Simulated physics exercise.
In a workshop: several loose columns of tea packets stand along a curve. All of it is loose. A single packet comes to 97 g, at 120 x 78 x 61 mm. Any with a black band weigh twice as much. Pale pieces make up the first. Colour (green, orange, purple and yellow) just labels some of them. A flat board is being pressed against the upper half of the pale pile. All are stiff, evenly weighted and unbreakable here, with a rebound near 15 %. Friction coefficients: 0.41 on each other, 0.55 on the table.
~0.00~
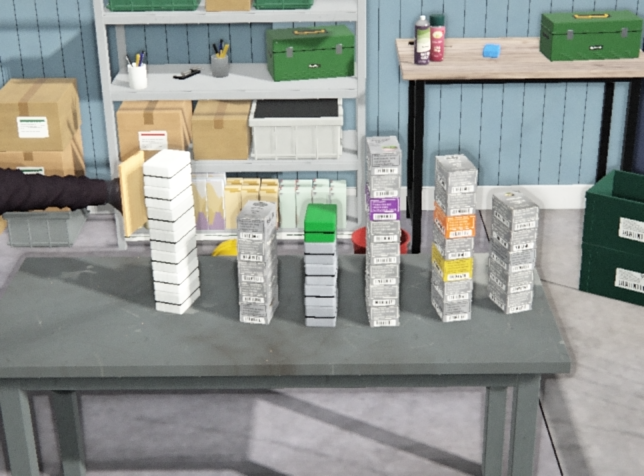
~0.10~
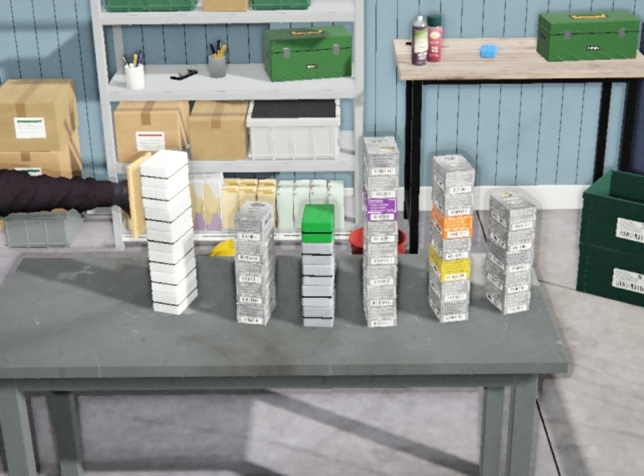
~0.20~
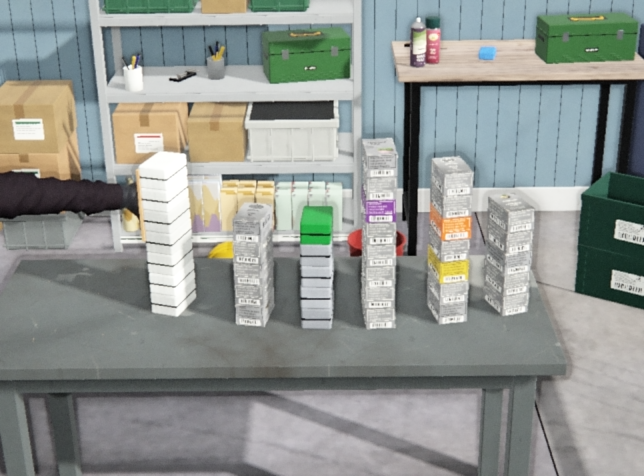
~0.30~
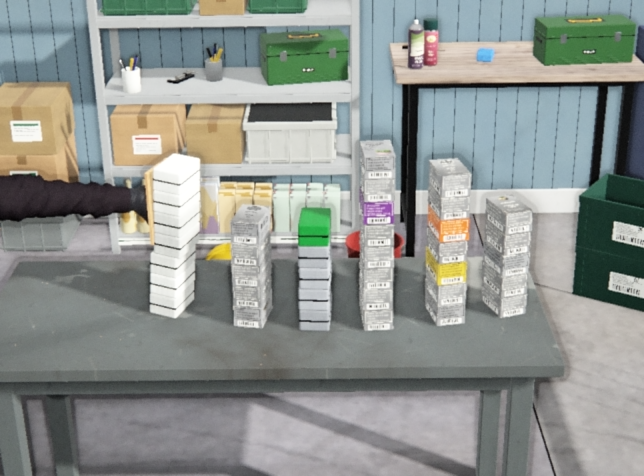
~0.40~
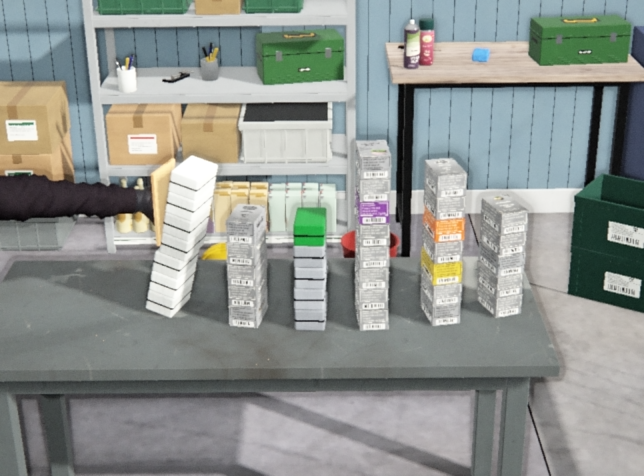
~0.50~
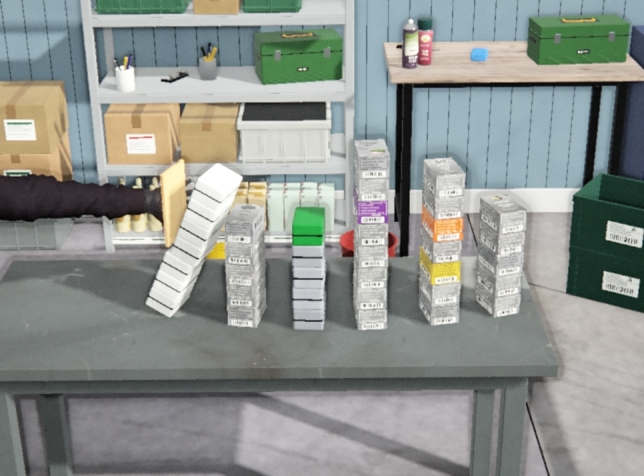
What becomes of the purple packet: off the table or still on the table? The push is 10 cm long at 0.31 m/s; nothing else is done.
It drops off.
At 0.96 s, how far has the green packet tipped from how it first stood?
Roughly 20°.
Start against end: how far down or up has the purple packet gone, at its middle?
It ends some 105 cm lower.
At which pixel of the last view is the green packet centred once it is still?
Around (415, 273).
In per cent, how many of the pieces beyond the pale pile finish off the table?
Near 35 per cent.
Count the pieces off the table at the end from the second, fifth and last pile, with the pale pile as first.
Second 0, fifth 4, last 4.
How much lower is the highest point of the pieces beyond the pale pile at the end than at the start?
Some 28 cm lower.
After 0.96 s, 7 of the pale pile down; none of the 30 other packets off the table, 18 disturbed; purple packet leaning 4°; green packet leaning 18°.
After 1.52 s, 7 of the pale pile down; none of the 30 other packets off the table, 30 disturbed; purple packet leaning 42°, 11 cm lower; green packet leaning 45°, 12 cm lower.
After 2.12 s, 7 of the pale pile down; 11 of the 30 other packets off the table; purple packet upside down; orange packet upside down.
At rest (2.9 s), 7 of the pale pile down; 11 of the 30 other packets off the table; purple packet on its side; orange packet upside down; yellow packet leaning 47°, 50 mm lower.
